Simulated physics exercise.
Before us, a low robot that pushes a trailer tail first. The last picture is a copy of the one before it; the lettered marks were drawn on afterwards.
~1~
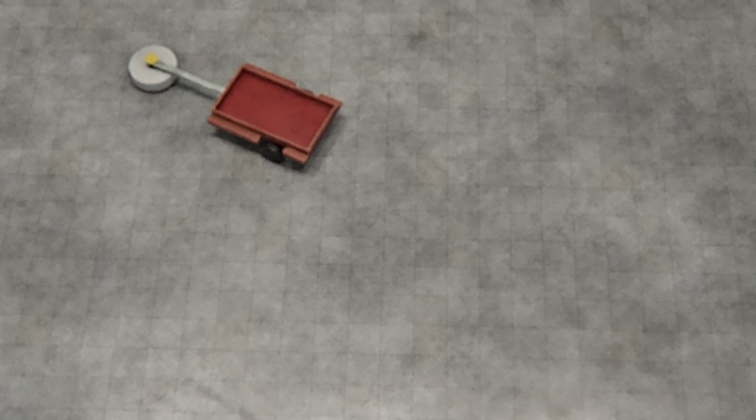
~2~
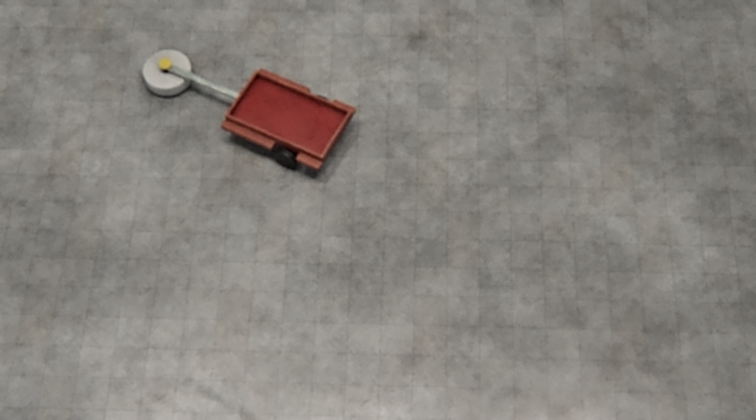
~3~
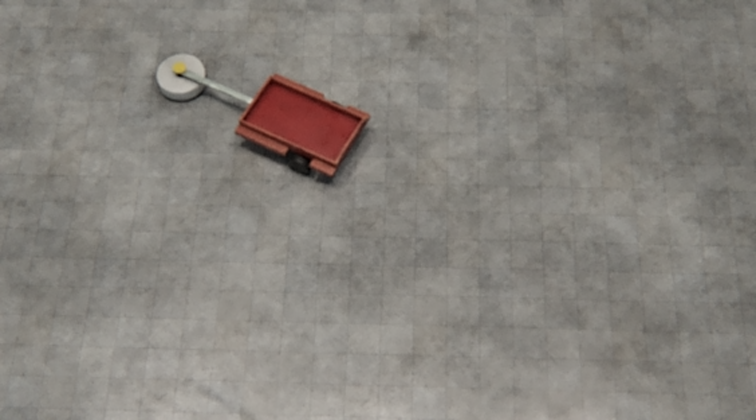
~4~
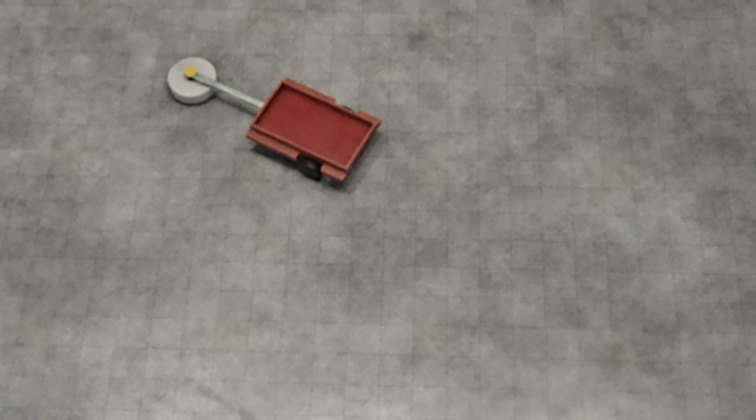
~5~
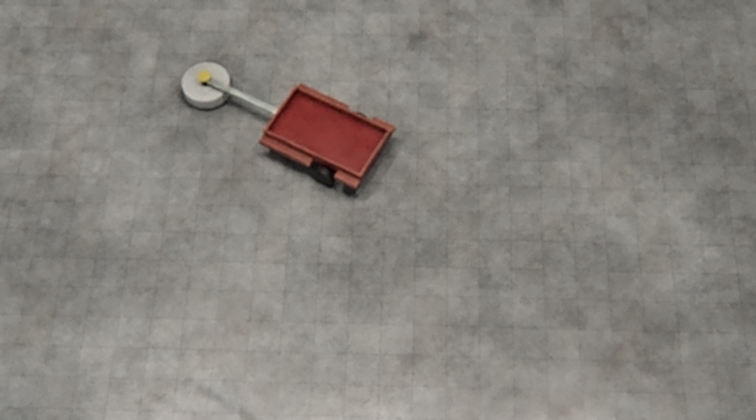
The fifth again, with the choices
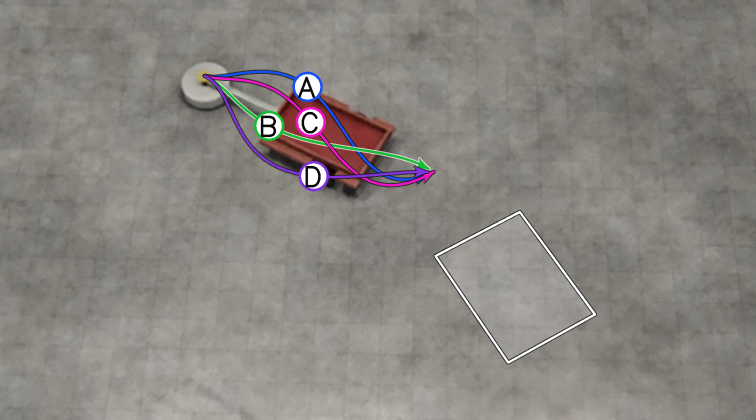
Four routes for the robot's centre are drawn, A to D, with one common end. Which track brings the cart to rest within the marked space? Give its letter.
The cart ends in the outline on A.
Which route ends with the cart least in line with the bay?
Route D.
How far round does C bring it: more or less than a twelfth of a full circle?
Less than that.
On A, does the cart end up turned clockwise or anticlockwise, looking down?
It turns clockwise.
On the marked copy, A from (204, 76) via (330, 111) to (428, 174); B from (204, 76) via (302, 139) to (429, 169); C from (204, 76) via (321, 135) to (434, 172); D from (204, 76) via (286, 170) to (428, 172); the bay at (514, 285).
Taking A. A third of the way, robot (302, 90), cart (394, 175).
Two thirds of the way, robot (358, 158), cart (465, 244).
When it is over, robot (433, 179), cart (519, 286); the cart stands in the bay.
As for the rest, B leaves the cart at (578, 218), out of the bay; C leaves the cart at (559, 252), out of the bay; D leaves the cart at (579, 150), out of the bay.
